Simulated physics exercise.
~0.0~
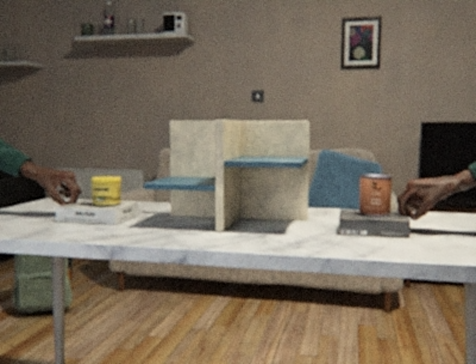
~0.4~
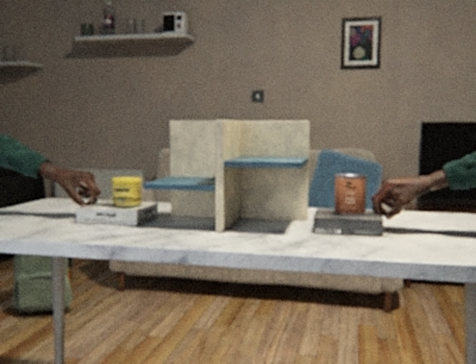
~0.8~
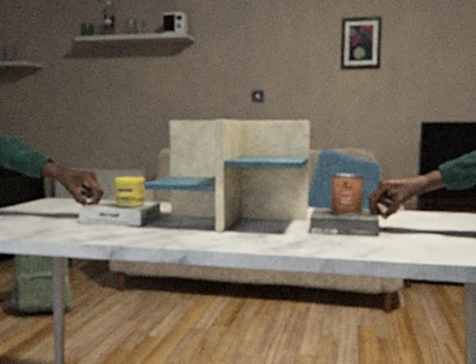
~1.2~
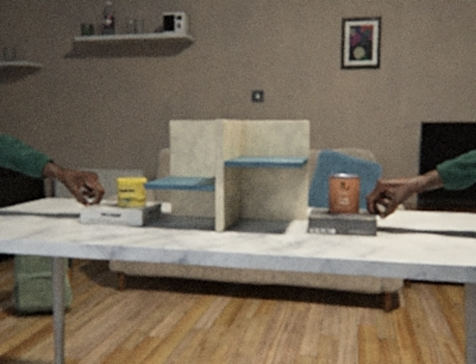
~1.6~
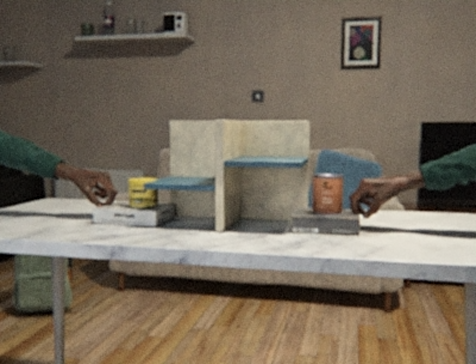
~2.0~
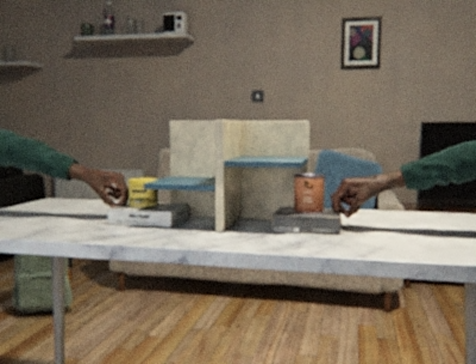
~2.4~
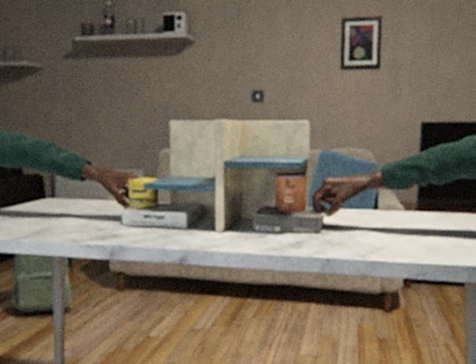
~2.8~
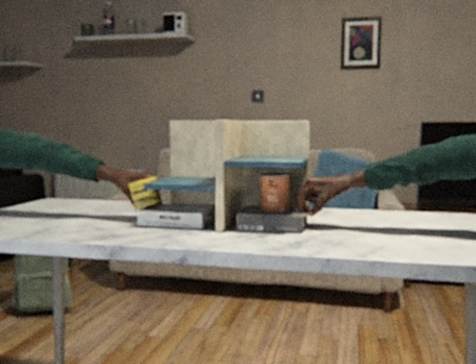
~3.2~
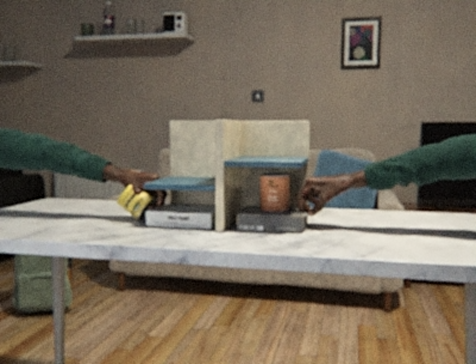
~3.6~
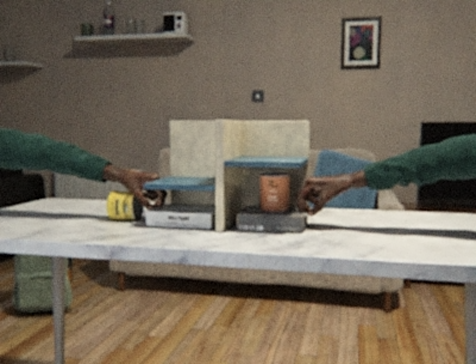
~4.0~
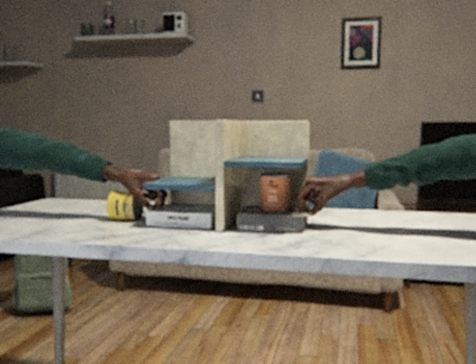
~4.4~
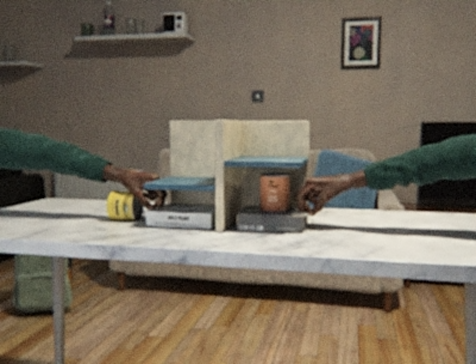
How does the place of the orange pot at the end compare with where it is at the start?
At the start the orange pot is out to the right of the shelf unit, near the right hand. By the end it is farther left, under the right-hand blue shelf and still upright.
